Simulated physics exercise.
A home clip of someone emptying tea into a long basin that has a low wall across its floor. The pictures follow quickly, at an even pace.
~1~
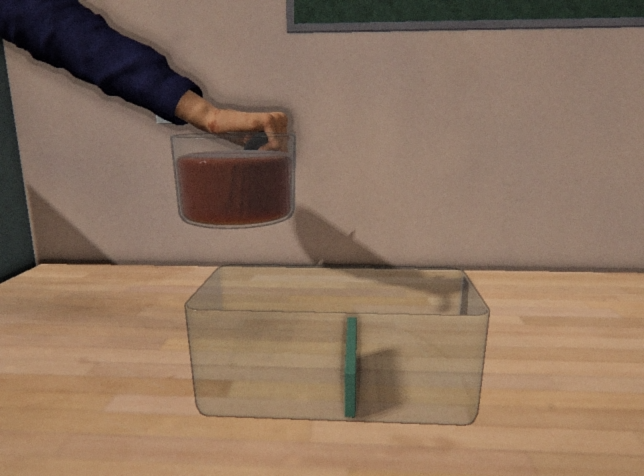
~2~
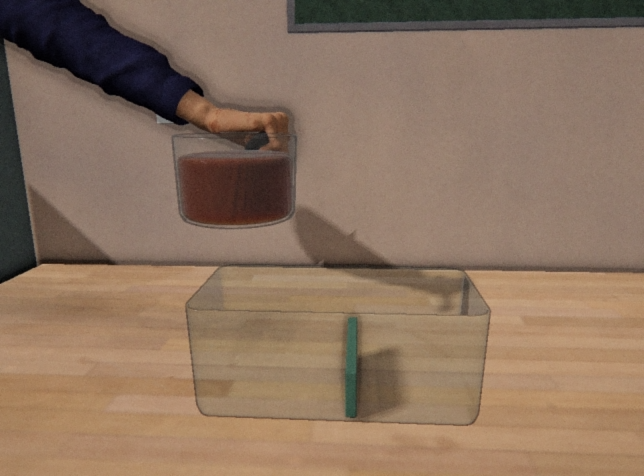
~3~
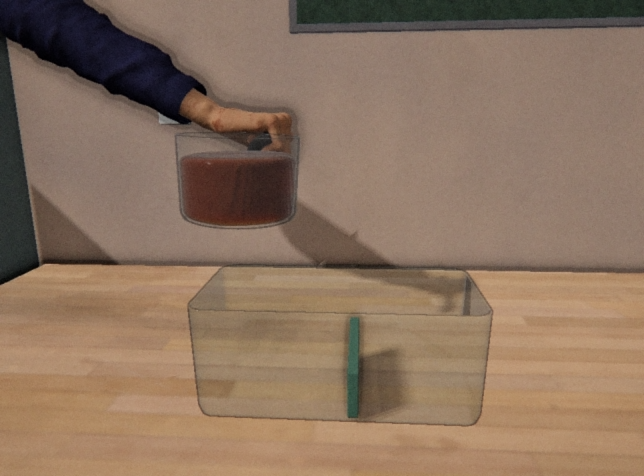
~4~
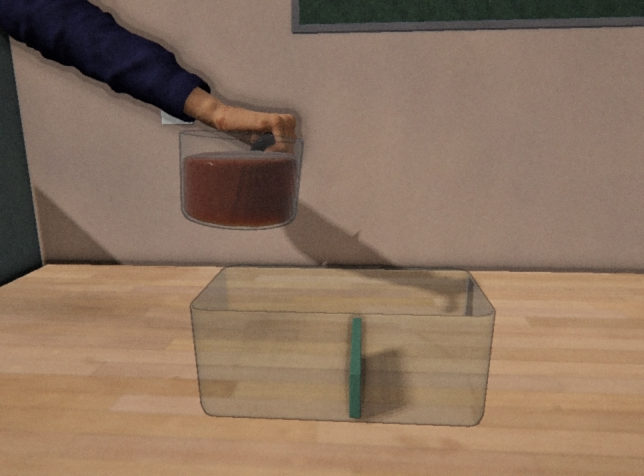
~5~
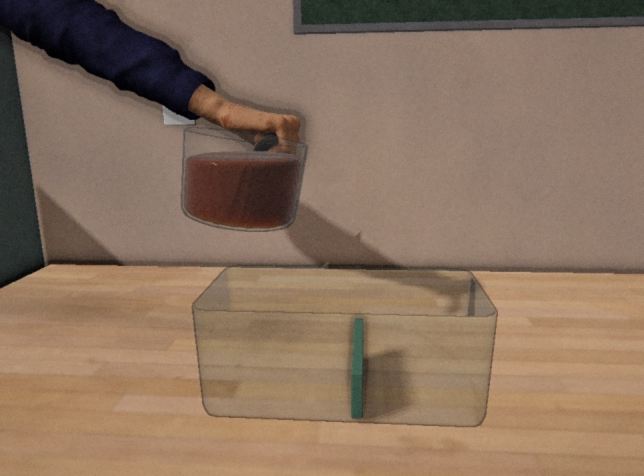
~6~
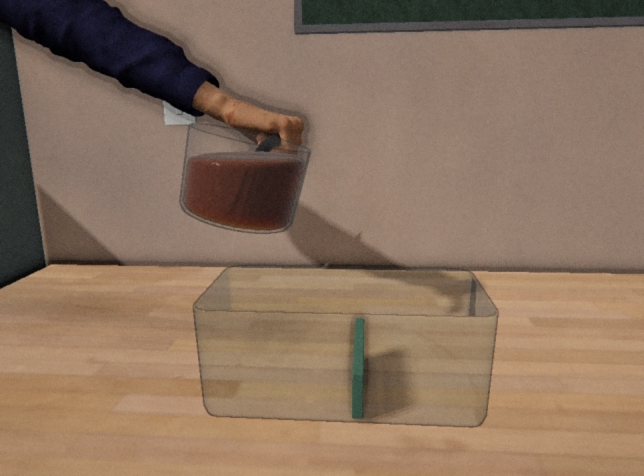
A hand holds a clear container of reddish-brown tea upright above and to the left of a long, see-through basin with a low green wall across its floor. The hand shifts slightly right, then gradually tilts the container a little to the right, while the tea stays inside and the basin remains empty.
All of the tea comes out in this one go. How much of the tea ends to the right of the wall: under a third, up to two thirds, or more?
In the end from a third to two thirds is right of the wall.
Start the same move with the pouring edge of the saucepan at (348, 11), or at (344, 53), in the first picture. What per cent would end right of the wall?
First some 75, then 90 per cent.
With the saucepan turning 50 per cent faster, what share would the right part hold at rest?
Close to 35 per cent.
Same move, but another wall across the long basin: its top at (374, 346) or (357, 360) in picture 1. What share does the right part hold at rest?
In turn 15 and 50 in a hundred.
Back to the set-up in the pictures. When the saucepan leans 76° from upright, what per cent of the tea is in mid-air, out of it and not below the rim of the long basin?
It comes to 25 per cent or so.
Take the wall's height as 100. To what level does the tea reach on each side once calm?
Some 30 per cent left and 40 right.
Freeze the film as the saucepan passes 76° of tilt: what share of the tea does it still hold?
Near 65 %.
A moment on, the saucepan is tipped on its side and 67 per cent is still to pour, 2 is left of the wall and 4 right of it.
Next, the saucepan is tipped right over and 13 per cent is still to pour, 26 is left of the wall and 50 right of it.
Then the saucepan is tipped right over and 1 per cent is still to pour, 47 is left of the wall and 50 right of it.
Later the saucepan is tipped right over and 0 per cent is still to pour, 49 is left of the wall and 51 right of it.
In the end 49 per cent lies left of the wall, 51 right of it and 0 outside.
